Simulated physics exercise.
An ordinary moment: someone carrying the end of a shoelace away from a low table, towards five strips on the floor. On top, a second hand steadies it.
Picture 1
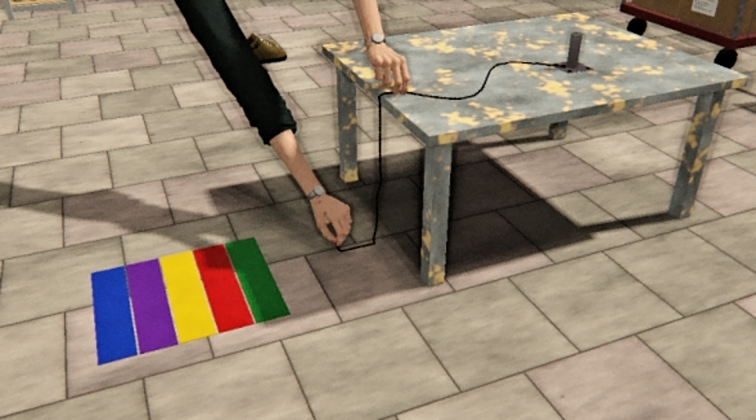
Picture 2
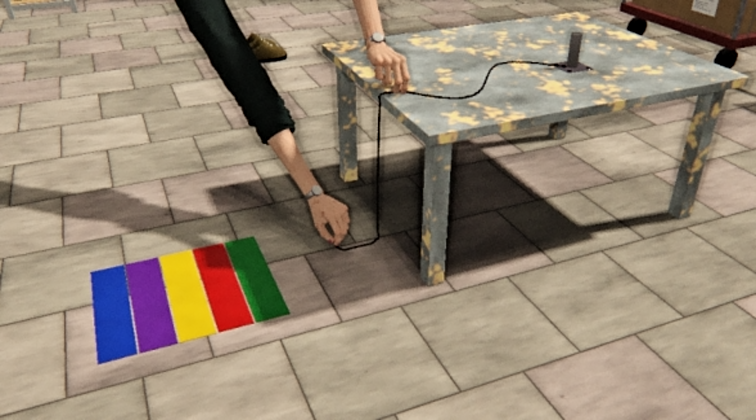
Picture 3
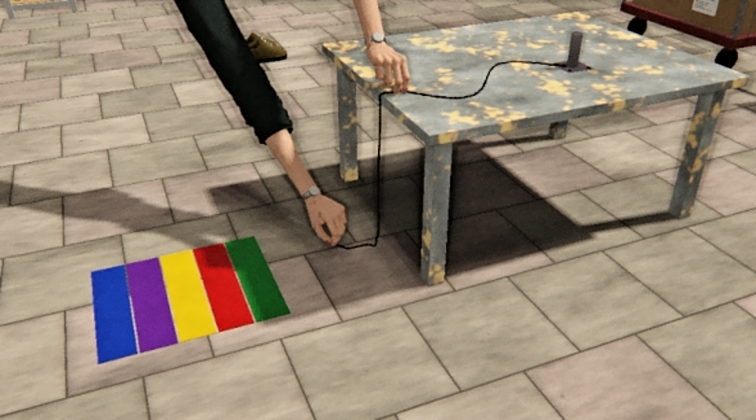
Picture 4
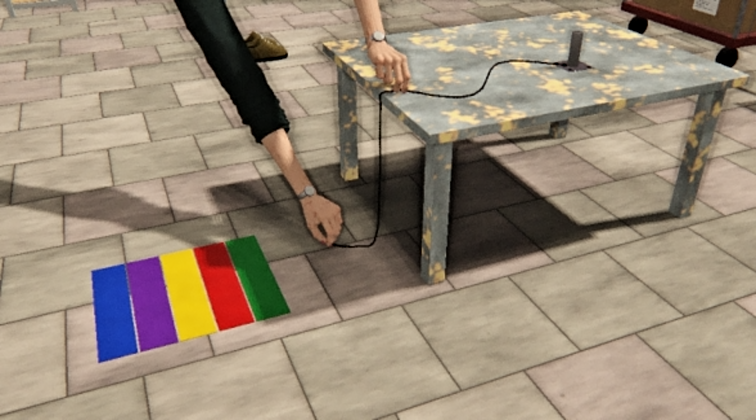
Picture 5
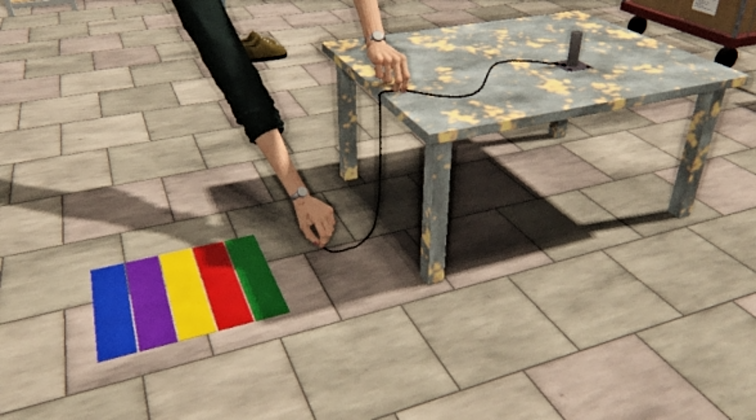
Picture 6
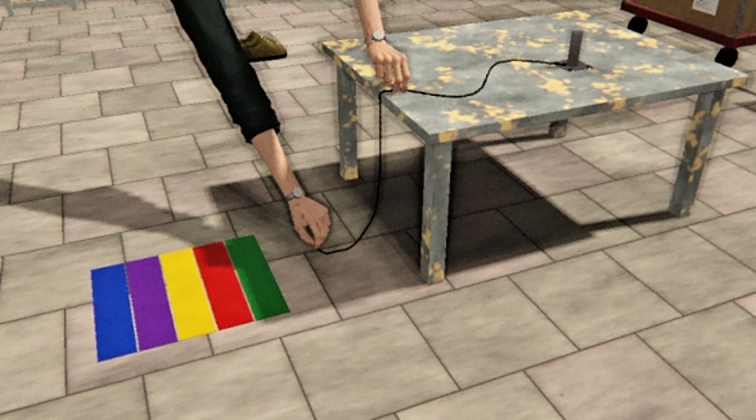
A hand slowly drawing the end of a dark cord left from a low table, near five coloured strips on paving.
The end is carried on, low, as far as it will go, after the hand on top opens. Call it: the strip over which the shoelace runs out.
Purple.
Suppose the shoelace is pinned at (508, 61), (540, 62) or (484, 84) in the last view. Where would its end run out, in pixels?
Roughly (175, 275), (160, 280) and (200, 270), in that order.
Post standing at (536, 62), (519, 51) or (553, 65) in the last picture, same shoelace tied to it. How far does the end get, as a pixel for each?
Roughly (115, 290), (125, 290) and (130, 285), try by try.
Early on, end near (206, 270); over red.
Midway, end near (171, 278); over yellow.
At the end of the slack, end near (150, 282); over purple. It halts on the purple strip.
